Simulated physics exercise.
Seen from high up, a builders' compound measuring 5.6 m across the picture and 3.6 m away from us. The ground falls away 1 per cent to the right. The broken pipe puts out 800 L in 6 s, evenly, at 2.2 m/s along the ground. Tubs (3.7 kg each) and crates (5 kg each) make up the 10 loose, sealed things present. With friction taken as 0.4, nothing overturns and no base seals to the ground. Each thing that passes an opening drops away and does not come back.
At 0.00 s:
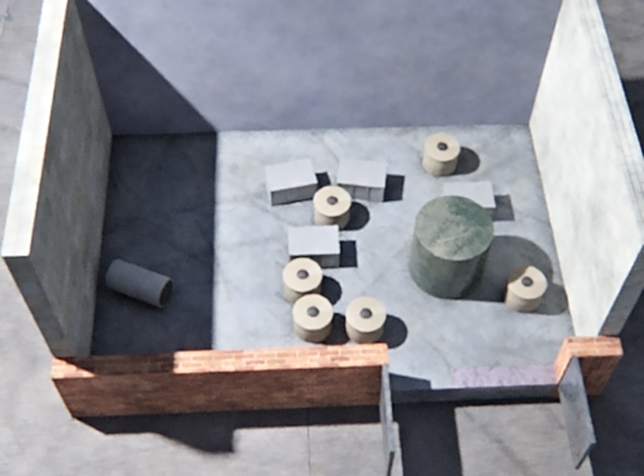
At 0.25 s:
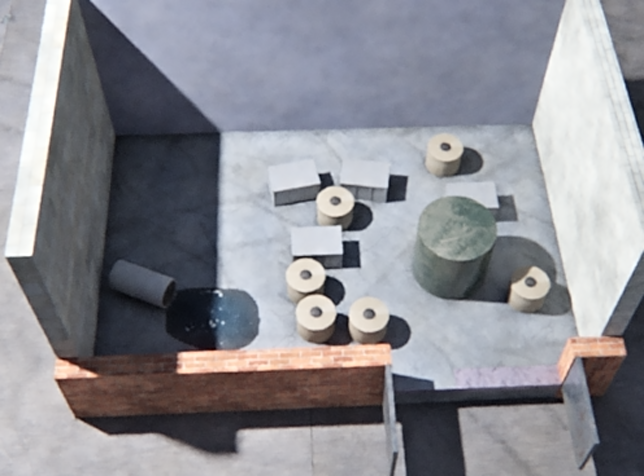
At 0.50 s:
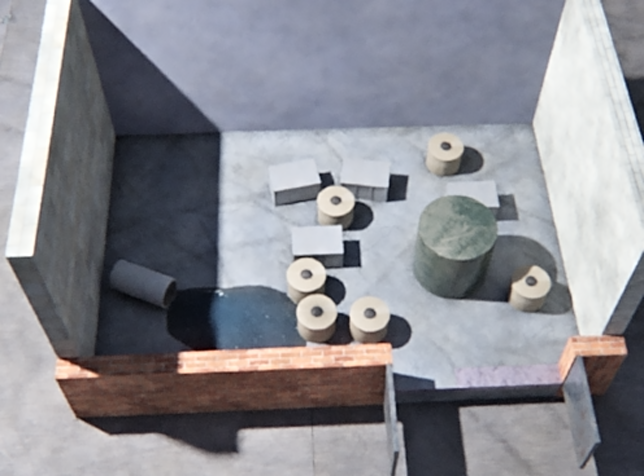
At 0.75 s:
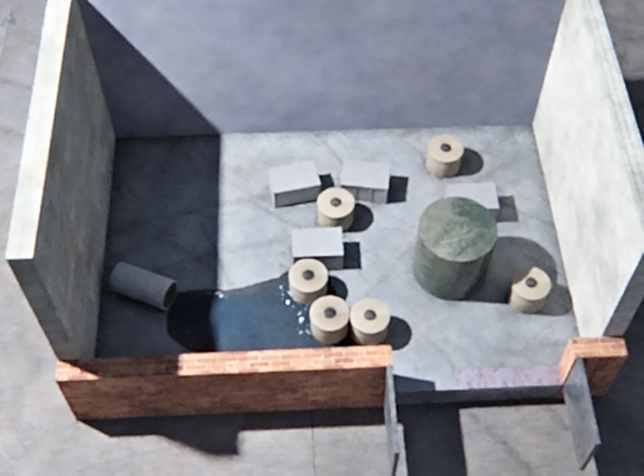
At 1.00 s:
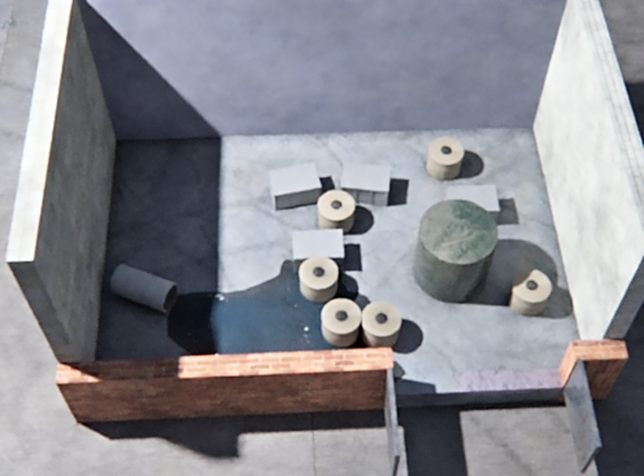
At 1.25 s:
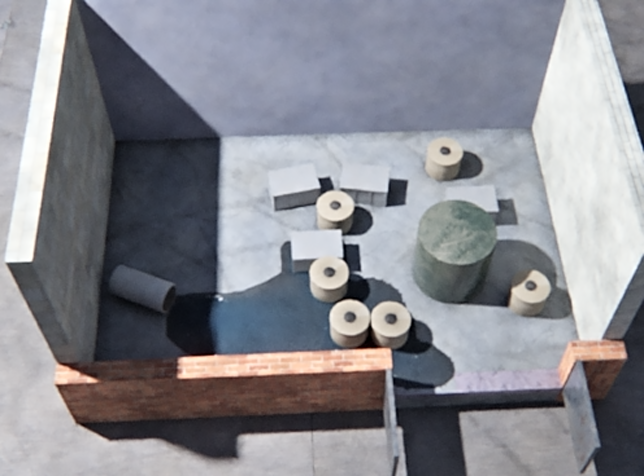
At the start, pale tubs and grey blocks stand around a large green cylinder in a dry walled yard, with a broken pipe lying at the left. Dark water then appears by the pipe and spreads right along the brick wall, and three nearby tubs shift a little to the right.
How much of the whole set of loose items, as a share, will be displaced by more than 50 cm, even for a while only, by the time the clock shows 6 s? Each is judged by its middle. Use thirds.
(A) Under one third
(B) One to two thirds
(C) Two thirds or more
B.
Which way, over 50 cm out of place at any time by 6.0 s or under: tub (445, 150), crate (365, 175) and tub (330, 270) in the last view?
In sequence: Falls below it / falls below it / exceeds it.
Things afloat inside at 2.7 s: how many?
I'd say 3 of them.
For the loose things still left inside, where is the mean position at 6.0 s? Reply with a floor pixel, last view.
(402, 211).
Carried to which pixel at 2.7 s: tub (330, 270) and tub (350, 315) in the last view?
Estimated pixels: (397, 263) and (466, 309).
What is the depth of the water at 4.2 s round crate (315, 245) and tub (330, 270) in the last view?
Roughly 1 and 3 cm.
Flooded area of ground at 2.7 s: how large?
About 7.5 m2.
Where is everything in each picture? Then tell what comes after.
The first picture shows a tub at (313, 312), on the bottom; a tub at (302, 275) rests on the ground; 0.0 m2 under water; 0 of 10 have shifted.
The second picture shows a tub at (316, 312) rests on the ground; a tub at (305, 275), on the bottom; 0.7 m2 under water; 0 of 10 have shifted.
The third picture shows a tub at (317, 312), on the bottom; a tub at (306, 275), on the bottom; 1.4 m2 under water; 0 of 10 have shifted.
The fourth picture shows a tub at (330, 313) rests on the ground, 15 cm from its start; a tub at (308, 275), on the bottom; 1.9 m2 under water; 1 of 10 have shifted.
The fifth picture shows a tub at (341, 316), on the bottom, 28 cm from its start; a tub at (319, 272), on the bottom, 17 cm from its start; 2.5 m2 under water; 3 of 10 have shifted.
The sixth picture shows a tub at (350, 317) floats, 38 cm from its start; a tub at (329, 272), on the bottom, 29 cm from its start; water covers 3.3 m2; 3 of 10 have shifted.
After 1.8 s 3 of 10 are over 50 cm from their spots; 2 afloat.
After 2.7 s 3 of 10 are over 50 cm from their spots; 3 afloat.
After 4.2 s 4 of 10 are over 50 cm from their spots; 3 afloat.
After 6.0 s 4 of 10 are over 50 cm from their spots, and 4 have been at some point; 5 afloat.
